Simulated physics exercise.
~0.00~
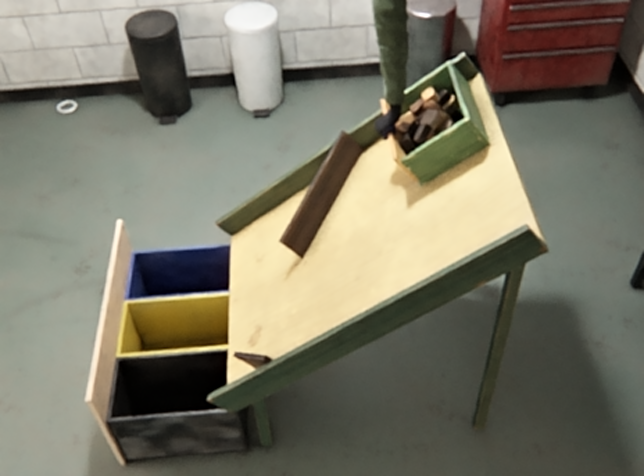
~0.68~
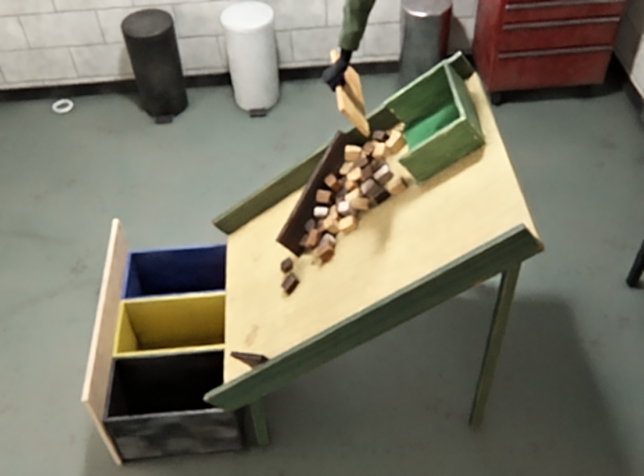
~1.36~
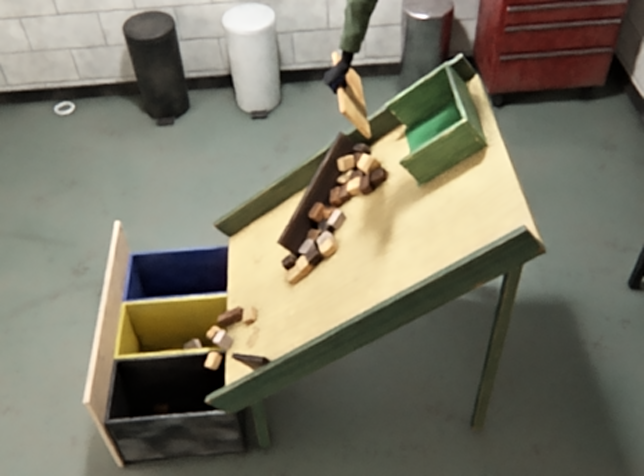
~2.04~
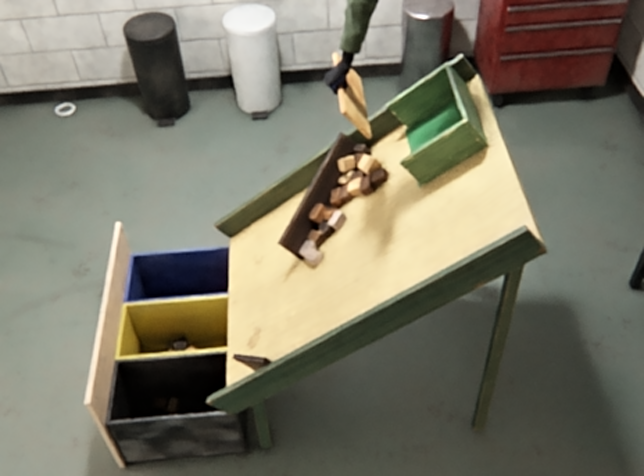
Small wooden blocks in dark and pale tones sit in a green pen at the top of a sloping, cream-coloured table, seen from above in a grey-floored room. Two dark angled boards are fixed to the slope, and black, yellow and blue bins stand at its lower left. A gloved hand lifts a wooden gate up, and the blocks spill down, piling against the longer board. Some slide past it toward the black and yellow bins and drop in. Finally, a cluster still rests along the upper board, while the blue bin looks empty.
